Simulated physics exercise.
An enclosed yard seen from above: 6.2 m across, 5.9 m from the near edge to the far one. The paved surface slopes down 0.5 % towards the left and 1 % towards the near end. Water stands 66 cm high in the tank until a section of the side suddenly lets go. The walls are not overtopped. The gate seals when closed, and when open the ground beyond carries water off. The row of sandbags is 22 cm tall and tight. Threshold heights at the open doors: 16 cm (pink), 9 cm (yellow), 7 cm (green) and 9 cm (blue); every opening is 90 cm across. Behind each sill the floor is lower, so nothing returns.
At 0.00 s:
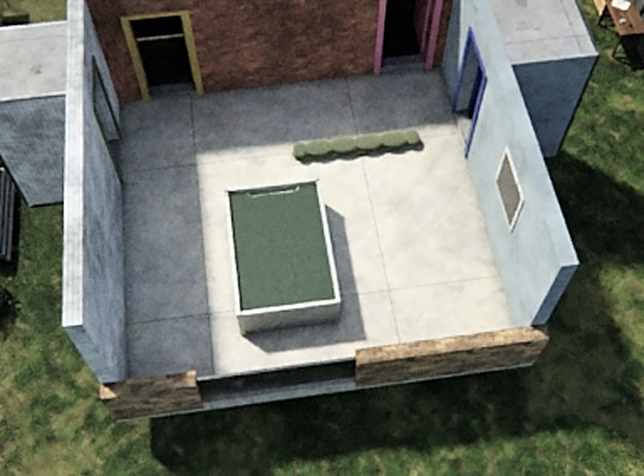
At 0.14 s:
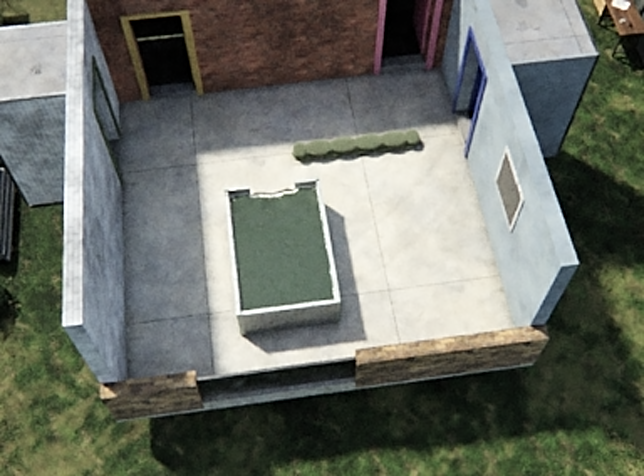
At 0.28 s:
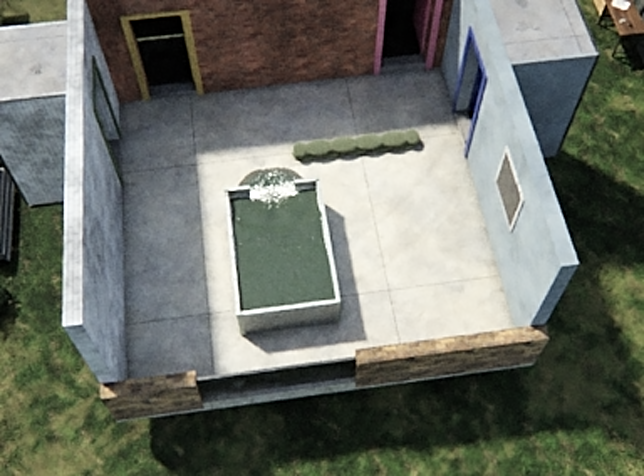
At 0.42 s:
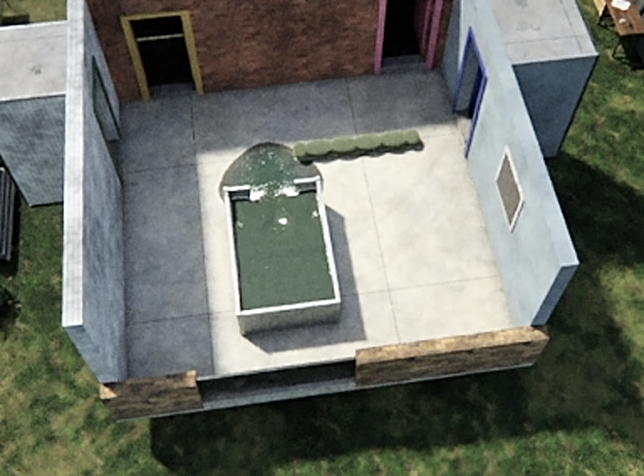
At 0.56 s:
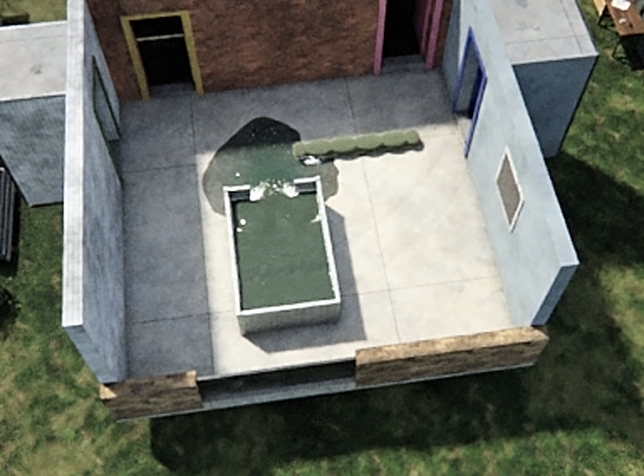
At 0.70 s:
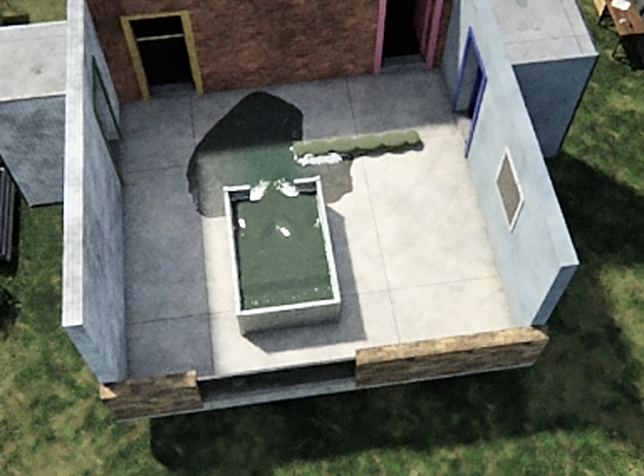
A pale-rimmed tank of dark green water stands on the sunlit paving of an enclosed yard, seen from high above. Around it are pale blue-grey side walls, a brick back wall with yellow and pink doorways, a blue doorway at right, and a low green hedge. Water pours through the tank's far side with white froth and spreads across the paving, reaching the hedge, while the camera stays still.
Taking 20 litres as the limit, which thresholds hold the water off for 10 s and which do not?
The water let in: At the pink door it stays under the limit; at the yellow door it exceeds the limit; at the green door it goes over the limit; at the blue door it keeps below the limit.
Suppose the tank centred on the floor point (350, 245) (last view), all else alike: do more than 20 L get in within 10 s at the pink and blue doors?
Then: Pink below, blue above.
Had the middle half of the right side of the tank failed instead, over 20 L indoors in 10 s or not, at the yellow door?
Then: Yellow not over.
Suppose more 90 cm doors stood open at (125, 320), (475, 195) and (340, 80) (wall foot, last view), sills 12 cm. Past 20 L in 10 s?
In turn: Under, not over, under.
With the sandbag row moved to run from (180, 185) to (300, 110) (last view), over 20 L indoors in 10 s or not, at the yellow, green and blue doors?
Then: Yellow not over, green not over, blue over.
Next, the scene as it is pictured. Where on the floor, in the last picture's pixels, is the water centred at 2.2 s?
Around (272, 211).
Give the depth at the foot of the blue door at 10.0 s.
Some 5.0 cm.
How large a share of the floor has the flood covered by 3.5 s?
Near 45 per cent is wet.
After 1.4 s water covers 25 % of the floor and is deepest (34 cm) near (277, 202); pink door not reached, yellow door 8 cm at the sill, 0 L in, green door not reached, blue door not reached.
After 2.2 s water covers 35 % of the floor and is deepest (29 cm) near (120, 108); pink door 2 cm at the sill, 0 L in, yellow door 16 cm at the sill, 12 L in, green door 7 cm at the sill, 0 L in, blue door 5 cm at the sill, 0 L in.
After 3.5 s water covers 45 % of the floor and is deepest (24 cm) near (130, 114); pink door 4 cm at the sill, 0 L in, yellow door 14 cm at the sill, 33 L in, green door 10 cm at the sill, 6 L in, blue door 8 cm at the sill, 0 L in.
After 6.0 s water covers 80 % of the floor and is deepest (16 cm) near (120, 108); pink door 6 cm at the sill, 0 L in, yellow door 11 cm at the sill, 57 L in, green door 11 cm at the sill, 31 L in, blue door 7 cm at the sill, 3 L in.
After 10.0 s water covers 90 % of the floor and is deepest (15 cm) near (255, 381); pink door 5 cm at the sill, 0 L in, yellow door 6 cm at the sill, 60 L in, green door 8 cm at the sill, 44 L in, blue door 5 cm at the sill, 3 L in.
